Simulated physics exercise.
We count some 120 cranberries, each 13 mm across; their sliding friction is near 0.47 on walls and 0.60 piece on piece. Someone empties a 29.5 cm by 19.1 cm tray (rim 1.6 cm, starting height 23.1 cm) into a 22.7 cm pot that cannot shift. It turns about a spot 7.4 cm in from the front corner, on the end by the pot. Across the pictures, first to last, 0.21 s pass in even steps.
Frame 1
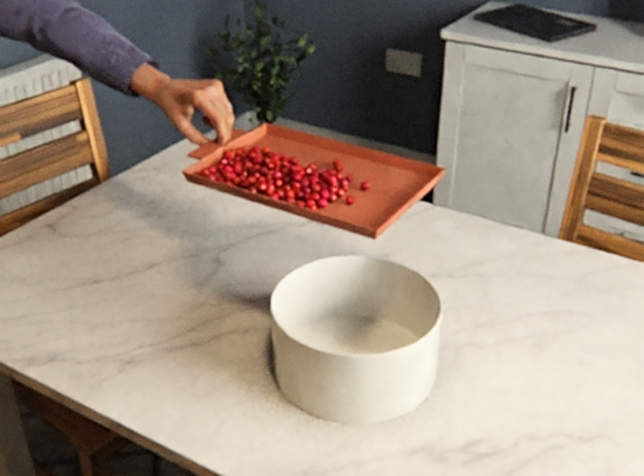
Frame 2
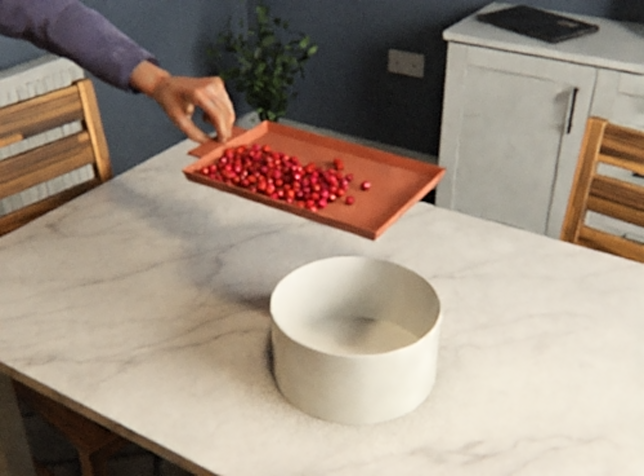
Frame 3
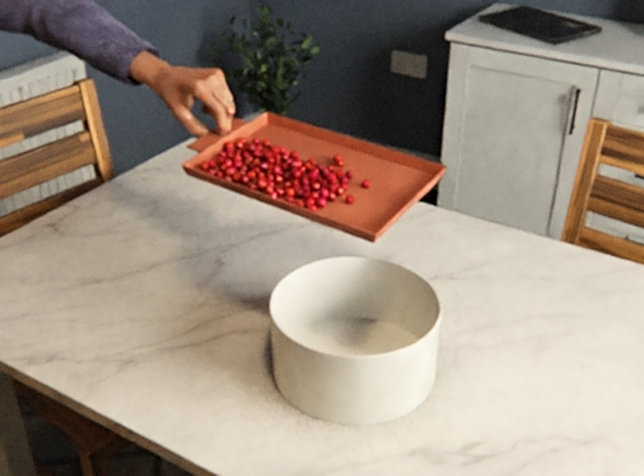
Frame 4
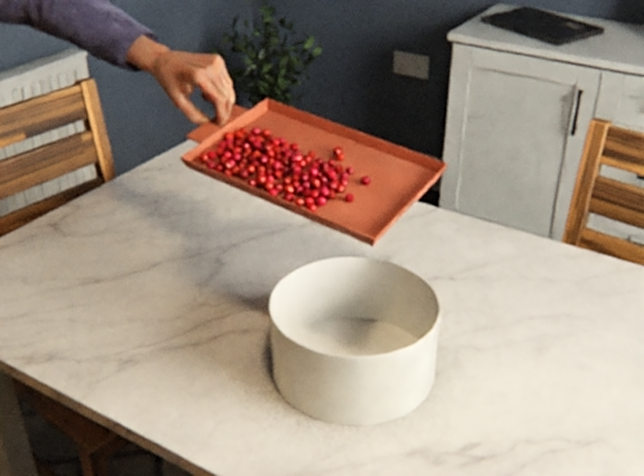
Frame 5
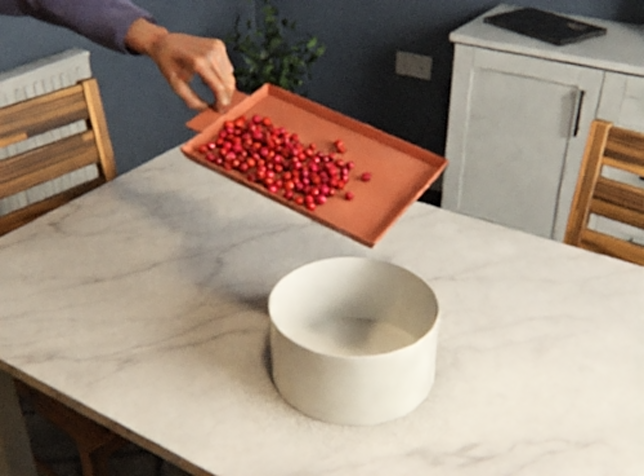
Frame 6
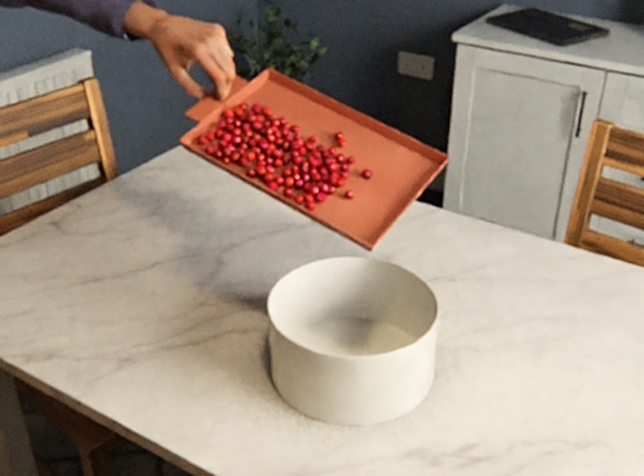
An orange-red tray of cranberries, held by a hand at its left end, starts out level above a marble table with a round, pale pot on it. The hand rises and the tray tilts, slightly at first, then more steeply, its right end angled downward while the berries remain bunched toward the left.
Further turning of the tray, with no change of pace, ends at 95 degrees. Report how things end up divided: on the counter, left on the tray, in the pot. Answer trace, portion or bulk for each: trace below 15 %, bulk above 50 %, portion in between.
Counter: Trace. Tray: Trace. Pot: Bulk.
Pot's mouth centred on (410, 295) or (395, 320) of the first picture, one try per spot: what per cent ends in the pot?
Estimates: 85 in a hundred and 100 in a hundred.
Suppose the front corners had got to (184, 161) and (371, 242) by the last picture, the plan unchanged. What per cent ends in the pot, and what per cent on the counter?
Pot 75; counter 25.
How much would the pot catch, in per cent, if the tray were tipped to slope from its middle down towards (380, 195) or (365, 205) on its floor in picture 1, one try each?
Roughly 20 per cent on the first try and 60 per cent on the second.
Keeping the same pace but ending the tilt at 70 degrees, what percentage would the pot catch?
Roughly 70 %.
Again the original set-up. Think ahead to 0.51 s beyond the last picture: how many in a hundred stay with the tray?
Roughly 80 per cent.
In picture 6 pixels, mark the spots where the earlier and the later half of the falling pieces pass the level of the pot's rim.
The first half passes near (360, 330) and the second half near (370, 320).
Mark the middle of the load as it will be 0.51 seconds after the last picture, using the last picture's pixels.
I reckon close to (349, 232).
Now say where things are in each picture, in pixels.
The first picture shows tray tilt 0 degrees, front corners at (187, 171) and (375, 228); middle of the pieces at (279, 177); pot at (357, 300).
The second picture shows tray tilt 1 degrees, front corners at (187, 169) and (375, 229); middle of the pieces at (279, 176).
The third picture shows tray tilt 4 degrees, front corners at (186, 164) and (374, 232), lowest corner right front; middle of the pieces at (279, 172).
The fourth picture shows tray tilt 8 degrees, front corners at (185, 157) and (373, 236), lowest corner right front; middle of the pieces at (279, 166).
The fifth picture shows tray tilt 14 degrees, front corners at (185, 148) and (373, 239), lowest corner right front; middle of the pieces at (279, 159).
The sixth picture shows tray tilt 19 degrees, front corners at (184, 140) and (372, 243), lowest corner right front; middle of the pieces at (279, 153); pot at (354, 302).
Then, 0.31 s after the last picture, tilt 57 degrees; the tray holds 100 %, the pot 0 %.
Then, 0.51 s after the last picture, tilt 81 degrees; the tray holds 80 %, the pot 10 %.
Then, 0.83 s after the last picture, tilt 95 degrees; the tray holds 5 %, the pot 95 %.
In the end, counter 0 %, tray 0 %, pot 100 %.
